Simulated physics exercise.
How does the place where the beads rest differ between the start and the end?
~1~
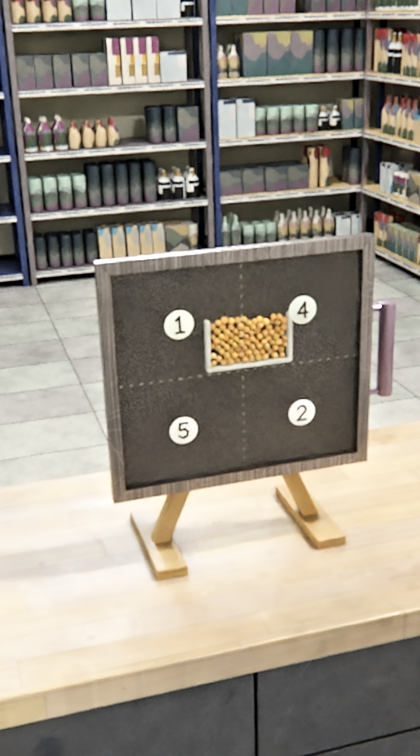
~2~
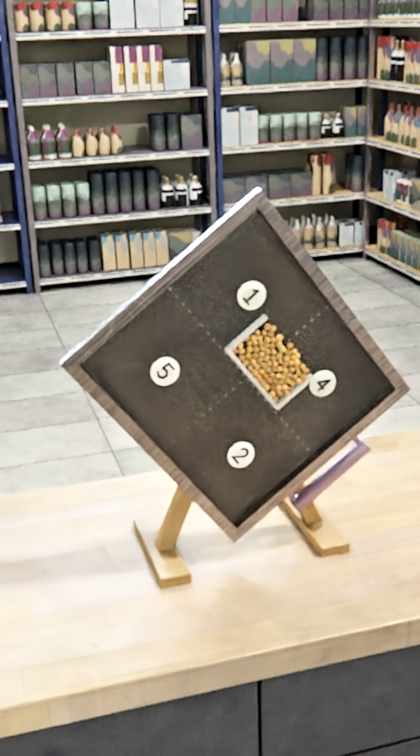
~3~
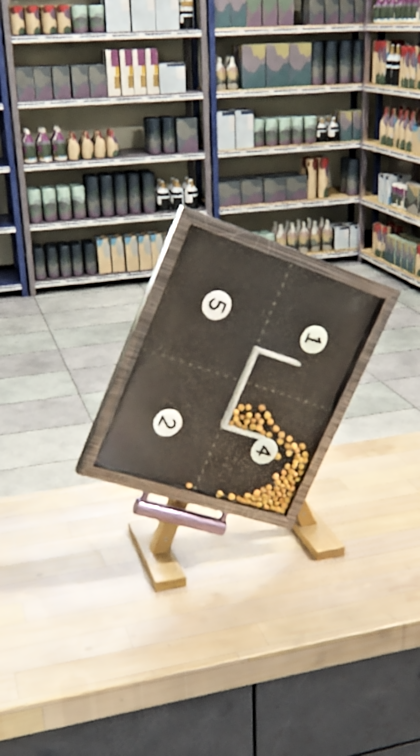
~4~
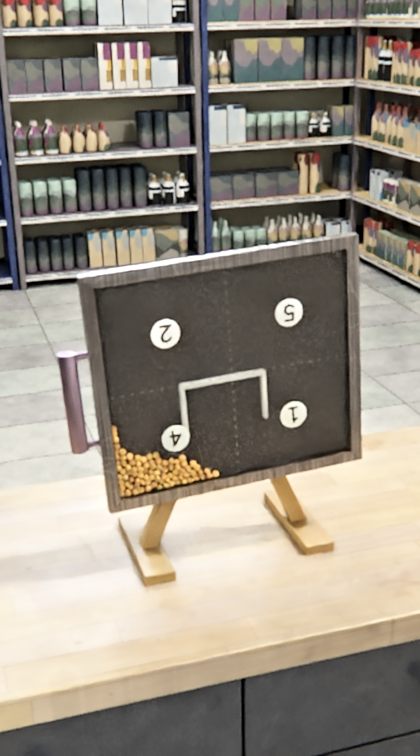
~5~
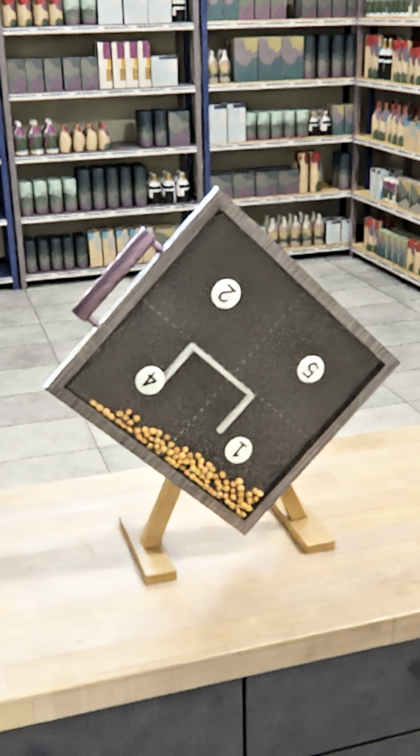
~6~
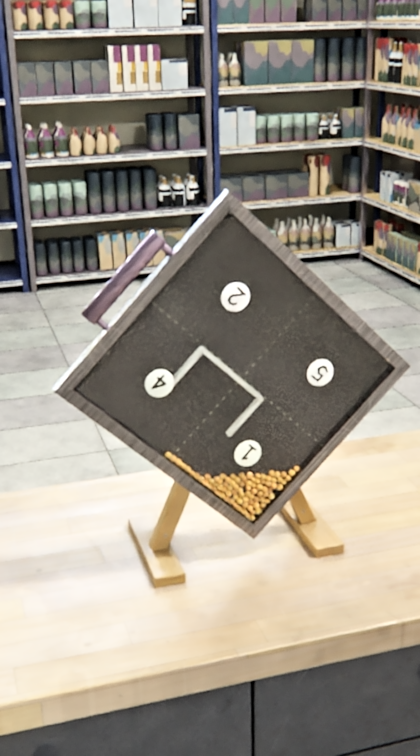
At the start the beads sit inside the pale U-shaped holder in the upper middle of the box. At the end they lie lower down, outside the holder, heaped in the bottom corner beneath the disc marked one.
